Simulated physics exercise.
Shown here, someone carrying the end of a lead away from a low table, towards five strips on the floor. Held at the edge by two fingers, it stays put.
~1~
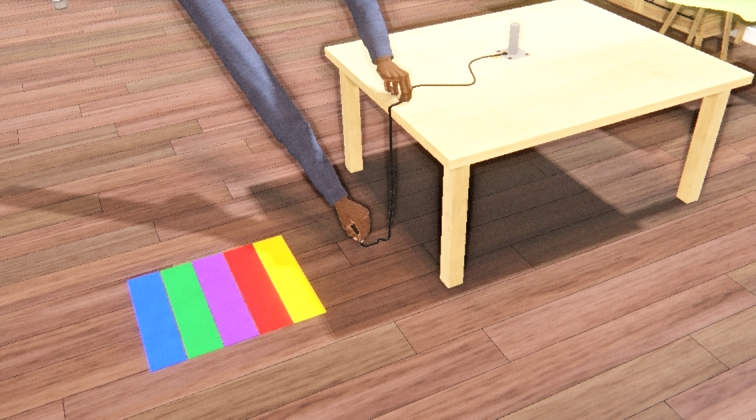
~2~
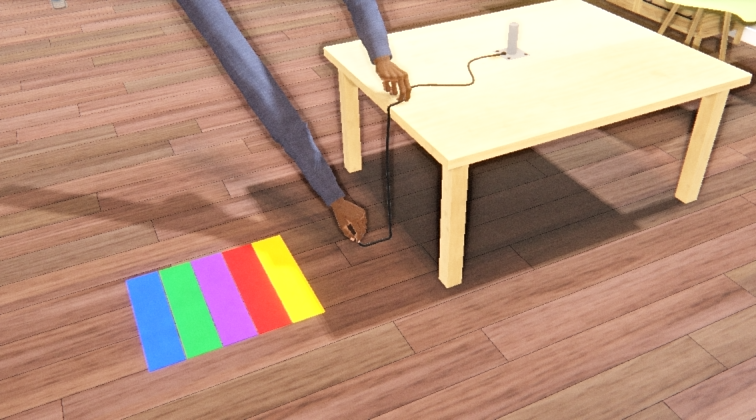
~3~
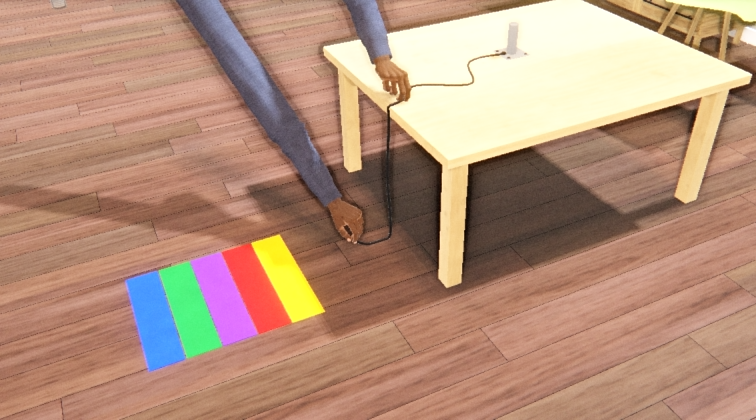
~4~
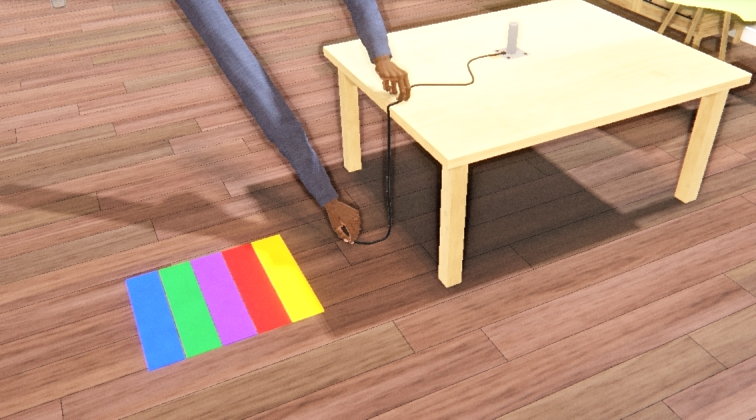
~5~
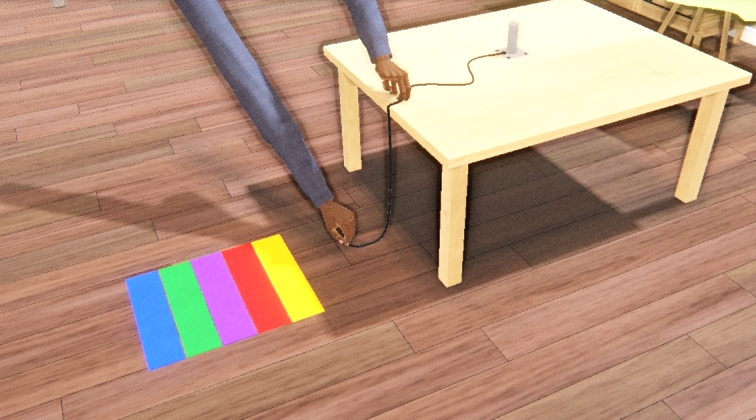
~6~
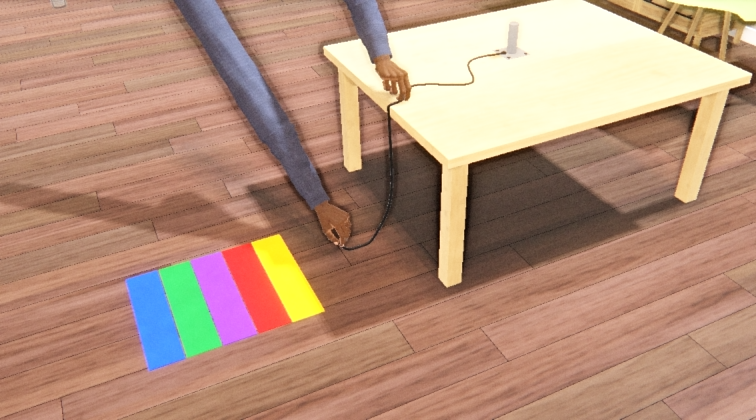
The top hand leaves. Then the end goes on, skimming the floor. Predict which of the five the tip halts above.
I expect it over the purple strip.
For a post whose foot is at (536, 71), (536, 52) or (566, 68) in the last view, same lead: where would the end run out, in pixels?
Pixels, try by try: About (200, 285), (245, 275), (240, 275).
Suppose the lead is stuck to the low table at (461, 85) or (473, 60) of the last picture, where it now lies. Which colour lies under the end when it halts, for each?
Strip per try: Red / purple.
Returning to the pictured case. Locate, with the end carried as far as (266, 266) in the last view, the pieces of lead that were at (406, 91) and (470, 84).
The first ends at (386, 107) and the second at (436, 81).
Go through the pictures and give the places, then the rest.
The first picture shows end (359, 239); yellow (302, 302); red (269, 313); purple (235, 324); green (200, 336); blue (164, 348).
The second picture shows end (356, 239); lead through (478, 59) (474, 81) (416, 86) (389, 121) (388, 176) (390, 229).
The third picture shows end (352, 240).
The fourth picture shows end (349, 241); lead through (478, 58) (473, 81) (416, 85) (389, 120) (388, 176) (390, 228).
The fifth picture shows end (344, 242).
The sixth picture shows end (340, 243); lead through (478, 58) (473, 81) (416, 85) (389, 120) (392, 175) (379, 229).
Soon after, end near (266, 266); over red.
After that, end near (233, 276); over purple.
At the stop, end near (214, 282); over purple. It gets as far as the purple strip.
